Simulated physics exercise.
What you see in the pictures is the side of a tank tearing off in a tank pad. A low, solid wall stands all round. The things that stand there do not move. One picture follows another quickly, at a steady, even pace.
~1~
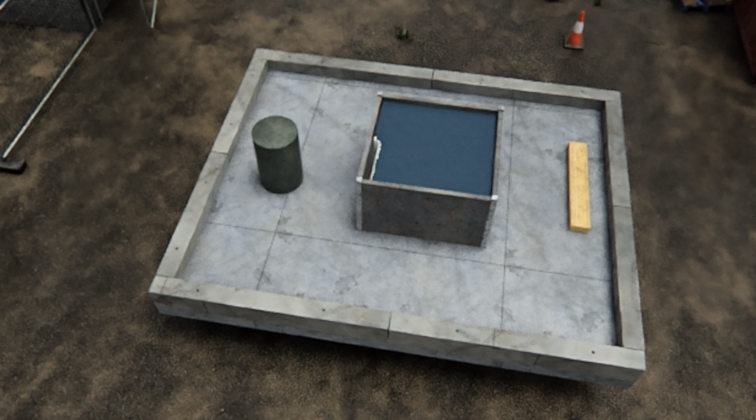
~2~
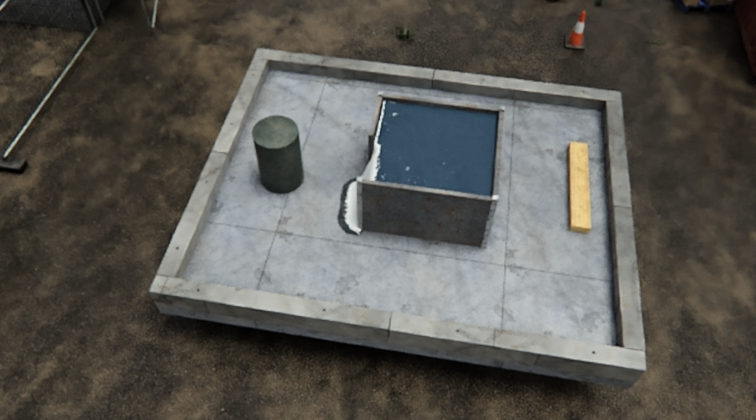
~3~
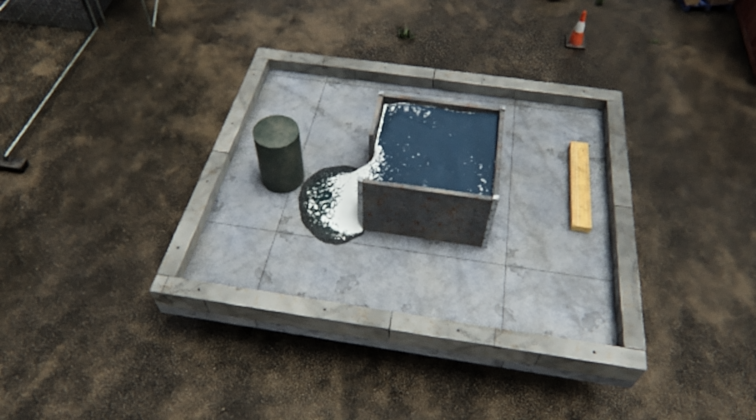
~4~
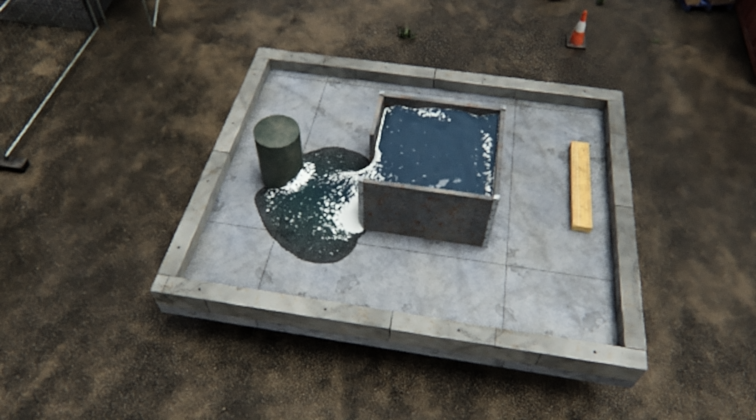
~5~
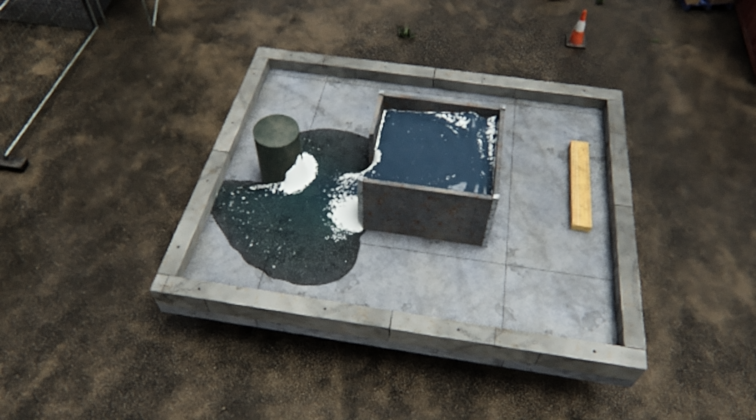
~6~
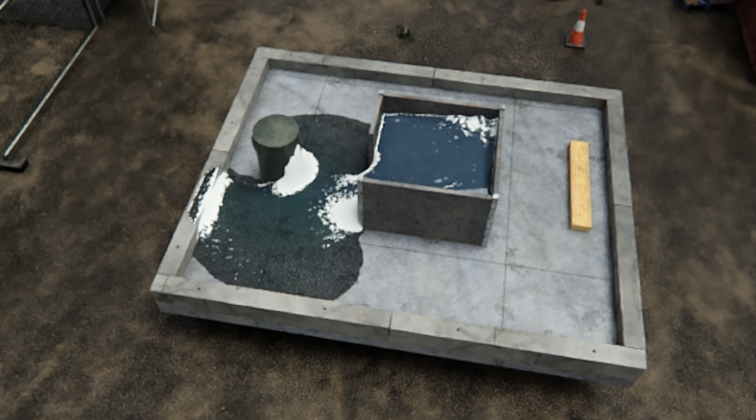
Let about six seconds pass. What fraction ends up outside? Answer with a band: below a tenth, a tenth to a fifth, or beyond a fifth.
A tenth to a fifth.
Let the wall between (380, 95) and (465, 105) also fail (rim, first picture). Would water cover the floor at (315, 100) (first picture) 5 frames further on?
Well, by then that point would be drenched.
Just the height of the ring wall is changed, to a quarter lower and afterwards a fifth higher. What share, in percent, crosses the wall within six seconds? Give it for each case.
24 % and 8 %.
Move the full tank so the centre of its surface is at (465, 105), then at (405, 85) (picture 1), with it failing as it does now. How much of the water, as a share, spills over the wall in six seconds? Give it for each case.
I'd say some 12 per cent for the first and some 22 per cent for the second.
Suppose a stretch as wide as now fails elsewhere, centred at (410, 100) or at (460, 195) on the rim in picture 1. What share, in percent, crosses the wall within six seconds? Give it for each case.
That's 18 in a hundred for the first try and 20 in a hundred for the second.
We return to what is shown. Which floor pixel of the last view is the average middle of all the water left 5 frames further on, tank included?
I'd point to (365, 196).
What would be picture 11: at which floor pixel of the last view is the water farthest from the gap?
Close to (268, 76), I think.
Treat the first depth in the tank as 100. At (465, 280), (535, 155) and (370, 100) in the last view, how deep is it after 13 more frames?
Depths of roughly 0, 0 and 6 per cent.
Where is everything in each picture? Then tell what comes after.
The first frame shows still water in the water tank at (433, 148).
In the second frame, water pours out at (368, 190) and has run to (357, 231).
In the third frame, water pours out at (368, 191) and has run to (311, 185).
In the fourth frame, the front is at (261, 202), out from the gap at (369, 192).
In the fifth frame, the front is at (214, 206), out from the gap at (369, 191).
In the sixth frame, water pours out at (368, 191) and has run to (196, 249).
A moment on, water covers 30 % of the floor; the low wall has let 0 % over.
Next, water covers 30 % of the floor; the low wall has let 1 % over.
Then, water covers 40 % of the floor; the low wall has let 11 % over.
Later, water covers 65 % of the floor; the low wall has let 14 % over.
In the end, water covers 75 % of the floor; the low wall has let 14 % over.
